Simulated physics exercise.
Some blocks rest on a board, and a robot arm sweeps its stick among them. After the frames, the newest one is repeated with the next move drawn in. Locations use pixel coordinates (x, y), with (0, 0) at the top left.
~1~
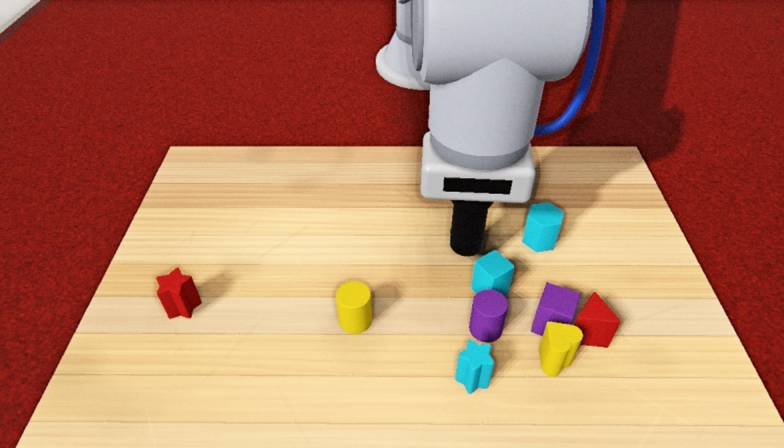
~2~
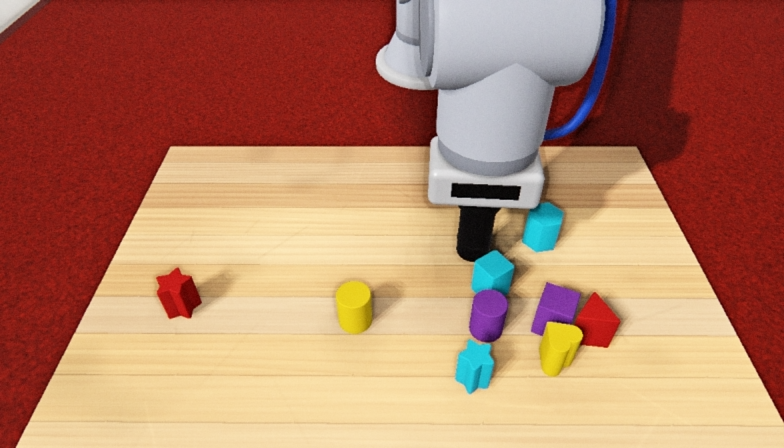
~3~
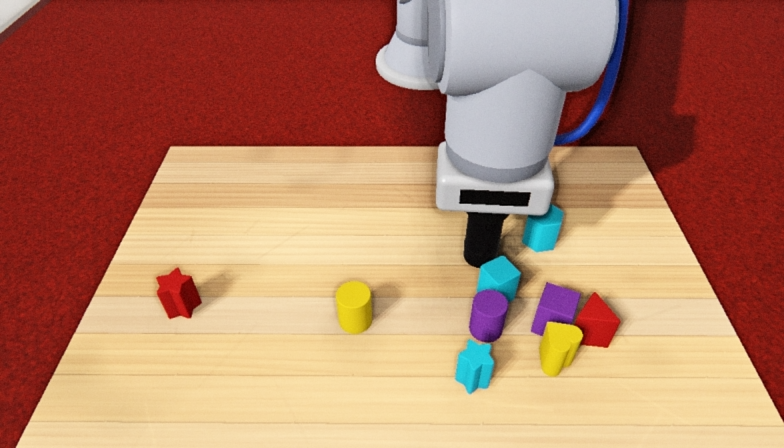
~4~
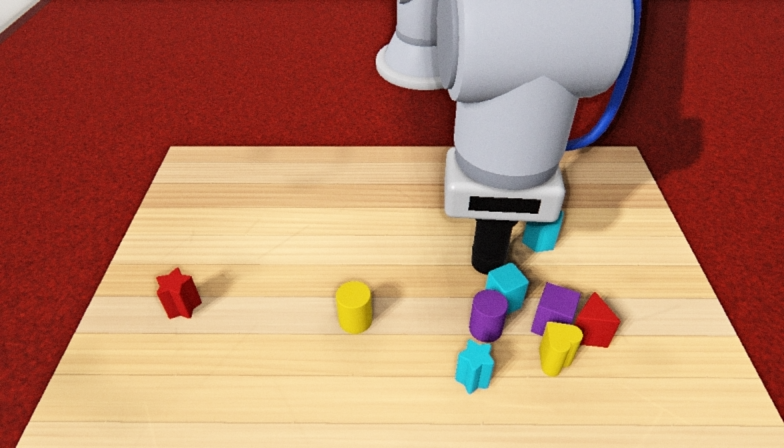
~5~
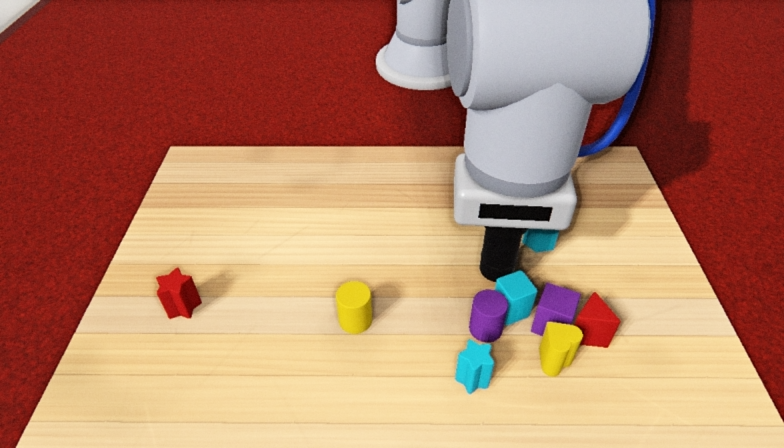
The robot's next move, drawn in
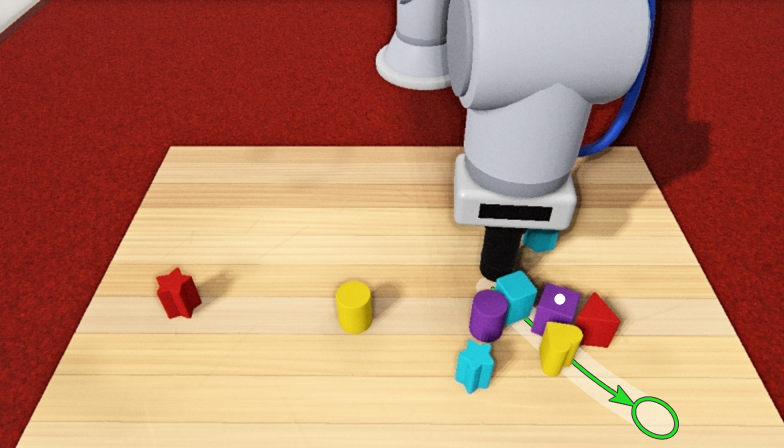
In this clip, a robot arm above a wooden board scattered with colourful blocks moves its black stick toward the lower right, then nudges a turquoise block a short way in that direction, between two purple blocks.
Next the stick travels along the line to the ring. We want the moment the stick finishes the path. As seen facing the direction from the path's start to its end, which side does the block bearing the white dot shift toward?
To the path's left.
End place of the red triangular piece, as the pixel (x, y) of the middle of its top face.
It will likely be found at (660, 322).
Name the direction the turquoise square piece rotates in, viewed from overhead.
Spins clockwise.
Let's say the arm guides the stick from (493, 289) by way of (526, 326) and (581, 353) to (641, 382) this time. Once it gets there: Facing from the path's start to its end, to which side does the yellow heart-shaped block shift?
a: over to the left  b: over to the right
It's b.
Path on the board, from (493, 289) over (537, 329) and (588, 374) to (655, 417); the dot is on the purple square piece.
The first path, step by step. One third of the way, stick at (543, 312); turquoise square piece at (540, 331), turned 60° clockwise; purple square piece at (584, 316), turned 20° anticlockwise; yellow heart-shaped block at (567, 351), turned 65° anticlockwise; red triangular piece at (616, 315), turned 30° anticlockwise.
Two thirds of the way, stick at (596, 357); turquoise square piece at (540, 338), turned 75° clockwise; purple square piece at (636, 340), turned 55° anticlockwise; yellow heart-shaped block at (582, 373); red triangular piece at (655, 323), turned 65° anticlockwise.
At the end, stick at (666, 401); turquoise square piece at (540, 338), turned 75° clockwise; purple square piece at (650, 344), turned 75° anticlockwise; yellow heart-shaped block at (585, 376), turned 20° clockwise; red triangular piece at (660, 322), turned 85° anticlockwise.
